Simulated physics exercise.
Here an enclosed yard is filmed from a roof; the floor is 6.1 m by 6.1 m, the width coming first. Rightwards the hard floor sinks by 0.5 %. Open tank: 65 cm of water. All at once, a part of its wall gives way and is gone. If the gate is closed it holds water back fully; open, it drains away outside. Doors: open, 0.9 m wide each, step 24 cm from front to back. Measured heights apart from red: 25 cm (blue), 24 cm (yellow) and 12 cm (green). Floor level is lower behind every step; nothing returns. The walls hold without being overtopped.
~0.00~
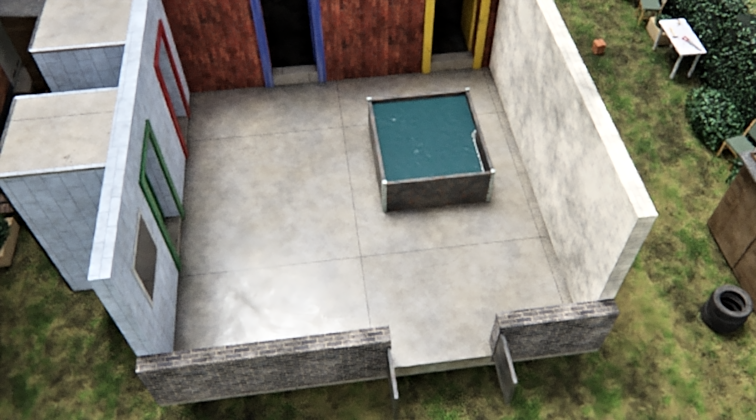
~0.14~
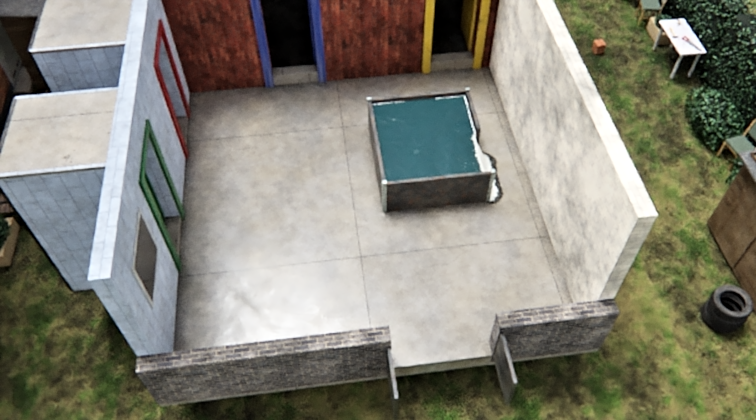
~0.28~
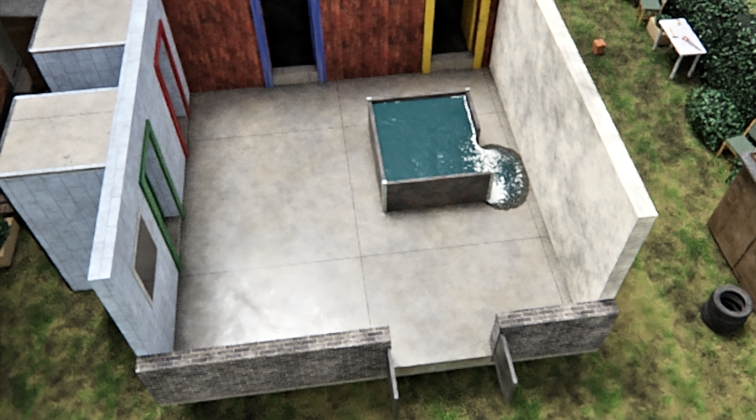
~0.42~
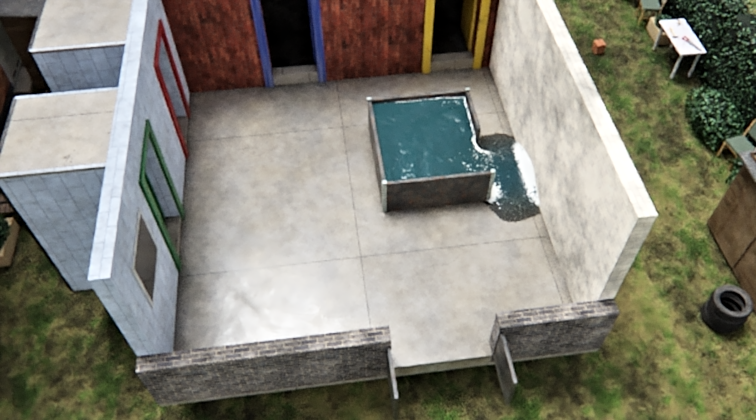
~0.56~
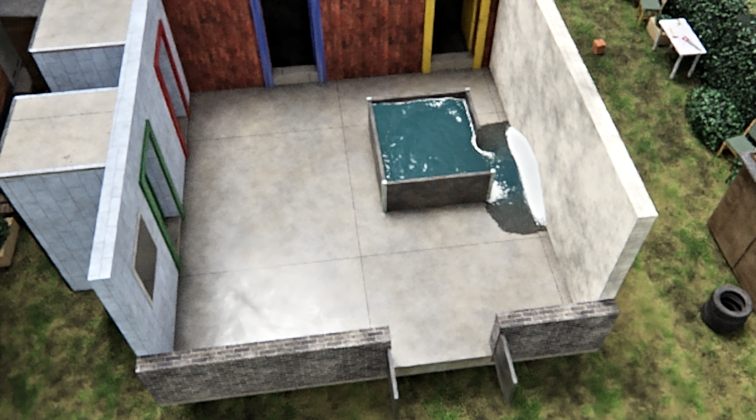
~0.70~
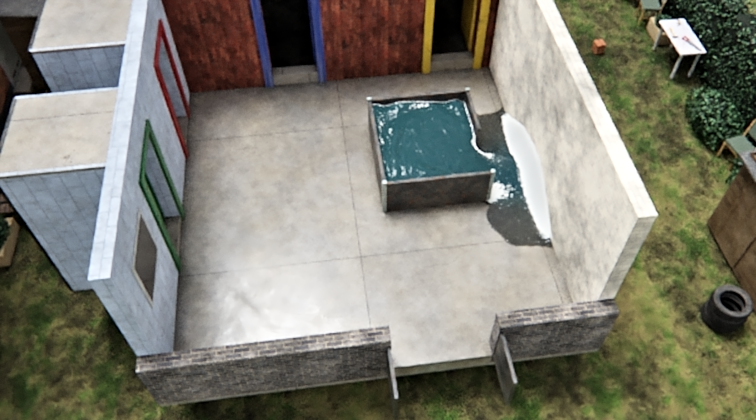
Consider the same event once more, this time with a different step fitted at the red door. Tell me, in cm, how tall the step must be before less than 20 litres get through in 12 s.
It would have to be roughly 5.5 cm high.
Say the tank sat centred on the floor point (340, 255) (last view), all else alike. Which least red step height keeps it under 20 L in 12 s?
A minimum of about 6.0 cm.
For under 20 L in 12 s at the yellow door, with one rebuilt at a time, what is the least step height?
Door yellow, min height approx. 21 cm.
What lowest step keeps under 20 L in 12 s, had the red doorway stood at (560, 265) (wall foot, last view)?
Around 6.5 cm would do it.
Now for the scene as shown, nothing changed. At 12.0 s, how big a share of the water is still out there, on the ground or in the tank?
I'd say near 86 per cent is still there.
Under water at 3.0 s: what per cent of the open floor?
Some 35 per cent is wet.
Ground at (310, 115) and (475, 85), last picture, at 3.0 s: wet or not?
First untouched, then soaked.
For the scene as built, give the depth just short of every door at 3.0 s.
Depths in cm - blue: 2, red: 0, yellow: 22, green: 0.
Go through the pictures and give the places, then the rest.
The first picture shows the open tank at (428, 137) is whole and still, 65 cm deep; the red door at (174, 95) is dry.
In the second picture, water pours out at (481, 170) and has run 0.3 m, to (498, 193); about 5 cm deep outside, 65 cm at the back.
In the third picture, water pours out at (480, 171) and has run 0.8 m, to (522, 172); about 10 cm deep outside, 65 cm at the back.
In the fourth picture, the front is at (514, 140), 0.9 m from the gap at (480, 171); 1.4 m2 of floor is wet, 65 cm left at the back.
In the fifth picture, water pours out at (481, 170) and has run 1.1 m, to (509, 124); about 12 cm deep outside, 60 cm at the back.
In the sixth picture, the front is at (504, 111), 1.4 m from the gap at (481, 170); 1.7 m2 of floor is wet, 54 cm left at the back; the red door at (174, 95), 5.5 m from the gap, is still 5.4 m from the nearest water.
After 1.4 s water covers 15 % of the floor, deepest (52 cm) near (521, 177); it has not reached the red door.
After 3.0 s water covers 35 % of the floor, deepest (30 cm) near (521, 177); it has not reached the red door.
After 12.0 s water covers 95 % of the floor, deepest (10 cm) near (308, 87); 5 cm at the red door, 6 litres in over its 7 cm step.
At the red door as built, the water arrived by 4.7 s and peaked near 9 cm at 6.6 s.
Run again over the same 12 s with other heights there, 30 litres in over 5 cm, 15 litres over 6 cm. The limit of 20 litres is kept from about 5.5 cm up.
